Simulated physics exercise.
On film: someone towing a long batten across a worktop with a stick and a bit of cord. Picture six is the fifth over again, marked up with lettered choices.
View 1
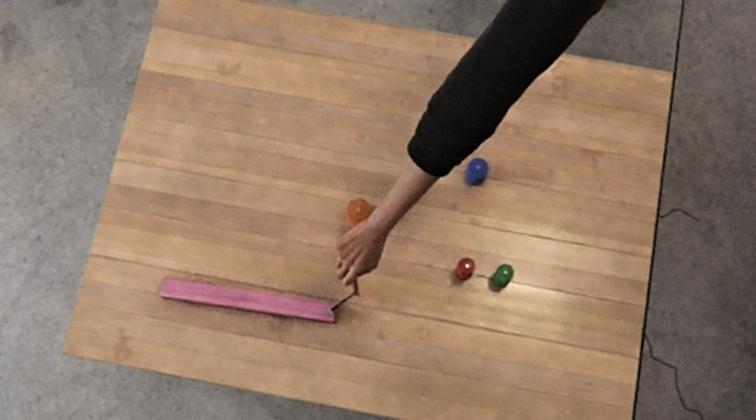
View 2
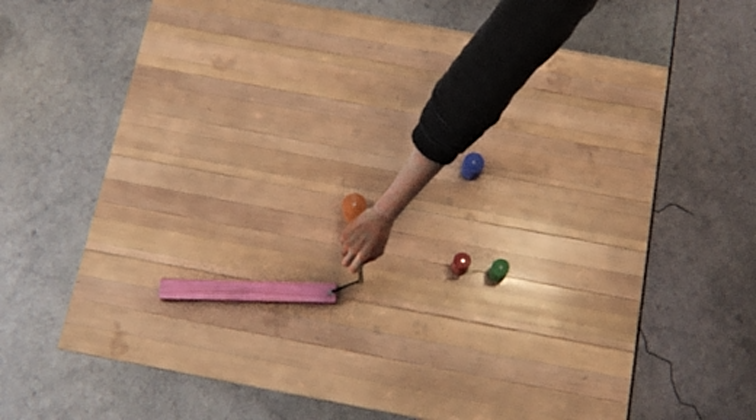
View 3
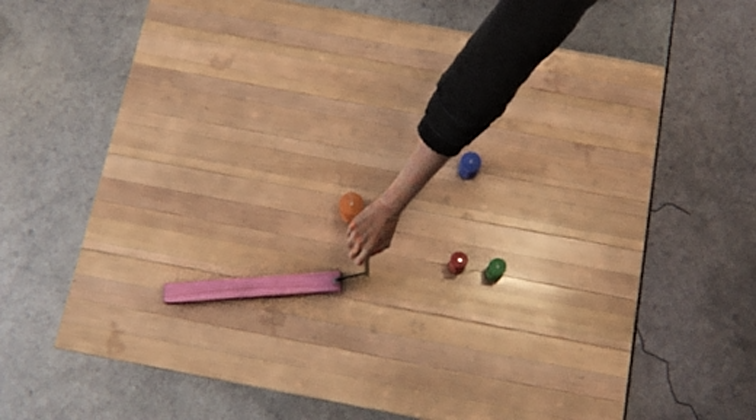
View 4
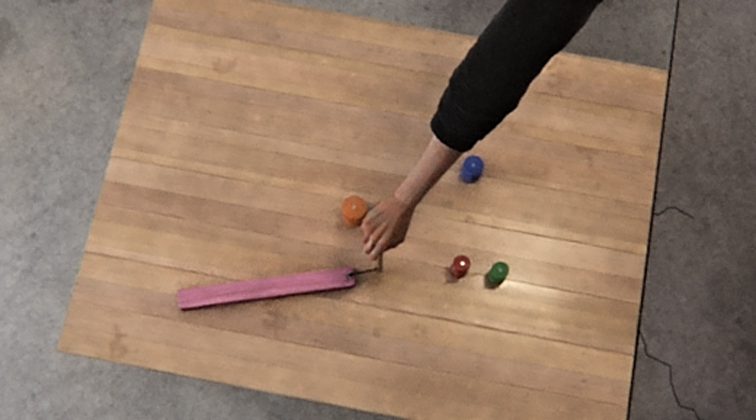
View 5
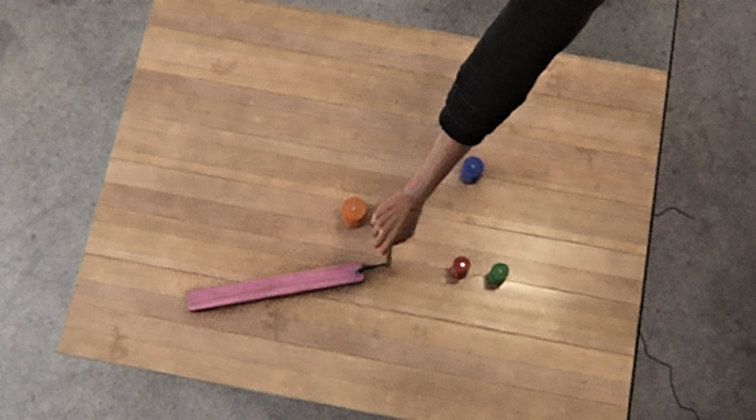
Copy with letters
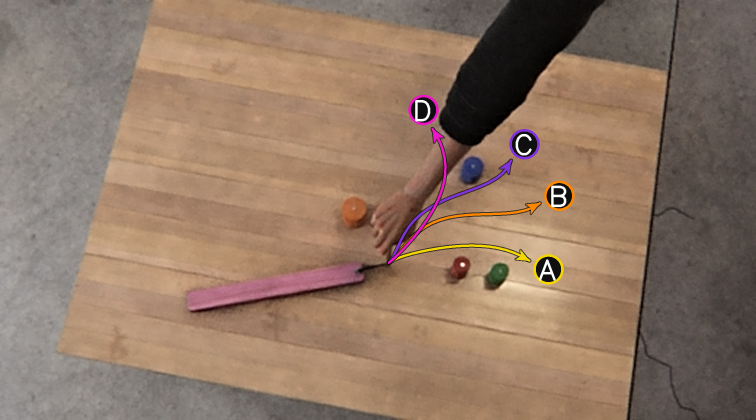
We see a hand using a short stick to pull a long pink batten across a wooden surface, its near end swinging upward before the whole piece slides right, while orange, blue, red and green objects stay in place.
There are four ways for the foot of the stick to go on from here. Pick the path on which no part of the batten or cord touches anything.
The stick should follow B.
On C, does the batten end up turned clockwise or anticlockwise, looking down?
It turns anticlockwise.
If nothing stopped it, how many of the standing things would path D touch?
In all, one.
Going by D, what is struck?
The orange tin.
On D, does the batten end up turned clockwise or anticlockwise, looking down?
Anticlockwise.
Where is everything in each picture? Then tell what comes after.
In the first frame, orange tin (359, 214); pink batten (248, 299); red candle (465, 269).
In the second frame, pink batten (248, 290); green candle (499, 270).
In the third frame, pink batten (252, 287); red candle (458, 263).
In the fourth frame, pink batten (266, 287); green candle (499, 273).
In the fifth frame, pink batten (275, 286); red candle (461, 267); blue candle (472, 170); green candle (499, 274).
On the copy, A from (389, 263) via (463, 246) to (529, 261); B from (389, 263) via (457, 216) to (540, 203); C from (389, 263) via (442, 201) to (511, 160); D from (389, 263) via (439, 197) to (433, 129).
On B. First, foot of the stick (432, 223), middle of the batten (326, 266).
Then, foot of the stick (493, 214), middle of the batten (385, 246).
Finally, foot of the stick (541, 202), middle of the batten (433, 234); nothing has been touched.
By contrast, A meets the red candle and green candle; C meets the blue candle; D meets the orange tin.
